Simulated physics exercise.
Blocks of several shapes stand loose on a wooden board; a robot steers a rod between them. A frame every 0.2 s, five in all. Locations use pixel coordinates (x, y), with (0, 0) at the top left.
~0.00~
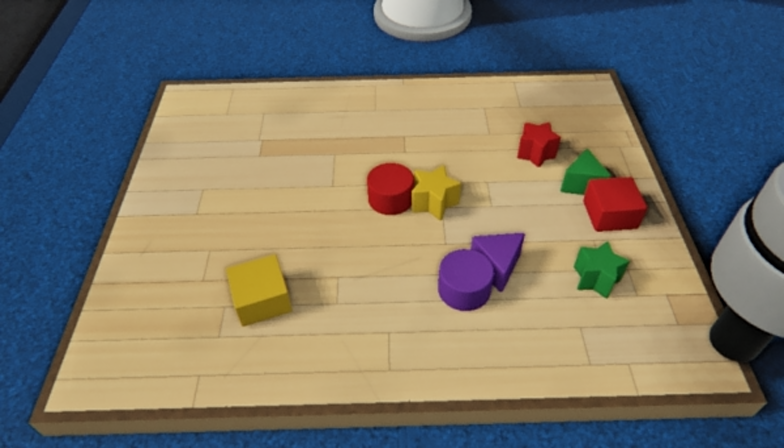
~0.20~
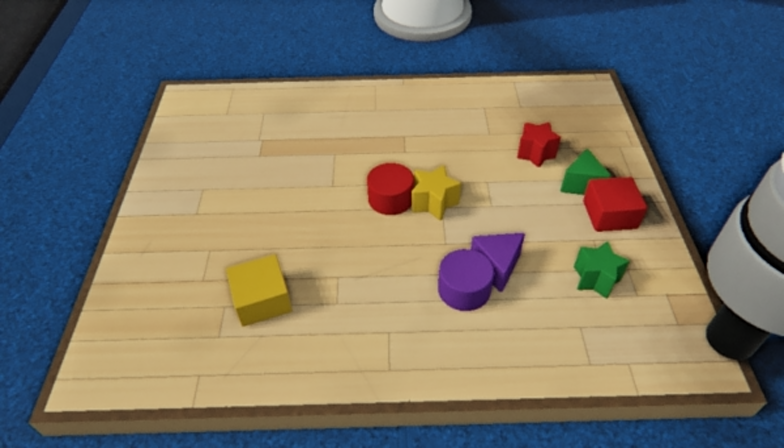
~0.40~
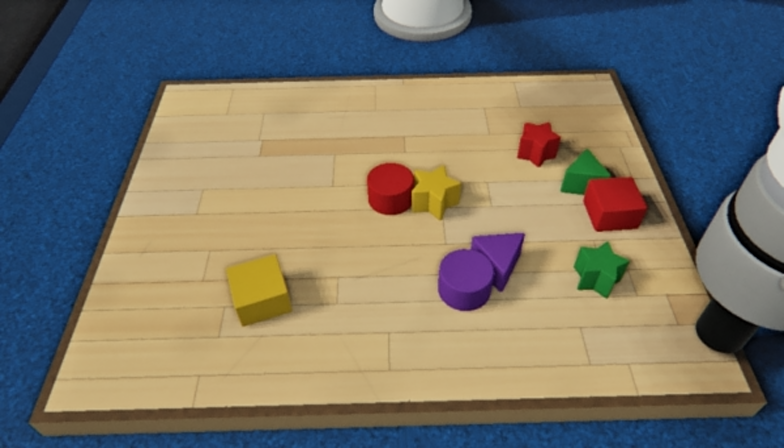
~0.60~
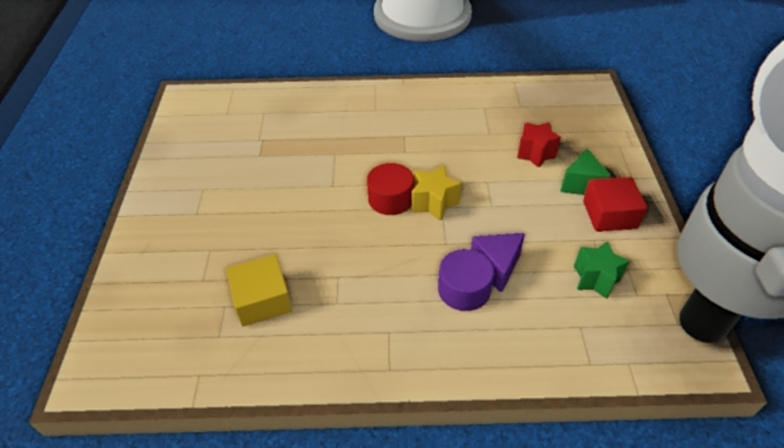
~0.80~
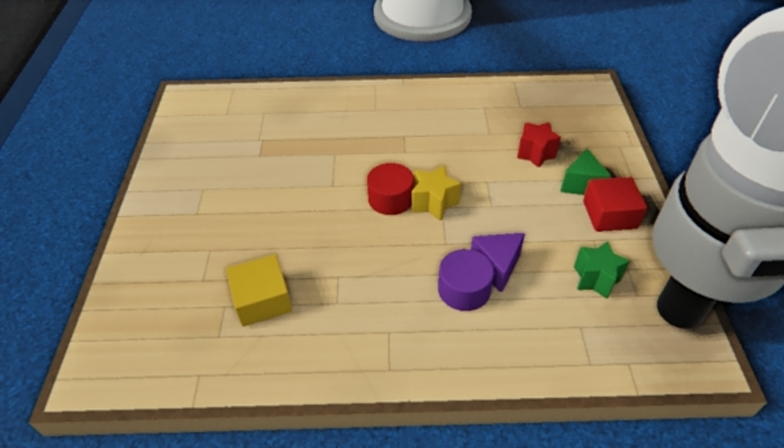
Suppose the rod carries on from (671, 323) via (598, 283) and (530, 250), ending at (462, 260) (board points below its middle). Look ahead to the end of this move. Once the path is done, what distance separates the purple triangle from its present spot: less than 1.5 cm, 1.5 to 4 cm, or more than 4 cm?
Band: Over 4 cm.
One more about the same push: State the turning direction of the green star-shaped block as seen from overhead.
Seen from above, clockwise.
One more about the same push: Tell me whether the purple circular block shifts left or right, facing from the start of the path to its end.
Shifted left.
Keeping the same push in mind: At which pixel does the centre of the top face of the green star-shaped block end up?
Most likely (495, 201).
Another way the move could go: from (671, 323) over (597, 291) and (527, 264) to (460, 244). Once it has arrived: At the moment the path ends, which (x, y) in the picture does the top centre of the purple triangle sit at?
Its top centre lands on (428, 233).
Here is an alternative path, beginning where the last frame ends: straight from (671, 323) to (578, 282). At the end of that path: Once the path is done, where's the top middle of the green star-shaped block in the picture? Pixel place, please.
I'd place it at (562, 236), taking the centre of its top.
What follows on the original path. One third of the way, rod at (602, 270); green star-shaped block at (572, 241).
Two thirds of the way, rod at (532, 238); purple triangle at (490, 236), turned 55° anticlockwise; green star-shaped block at (510, 206), turned 20° clockwise.
At the end, rod at (463, 248); yellow star-shaped block not moved; purple circular block at (458, 278); purple triangle at (424, 241), turned 50° anticlockwise; green star-shaped block at (495, 201), turned 50° clockwise.
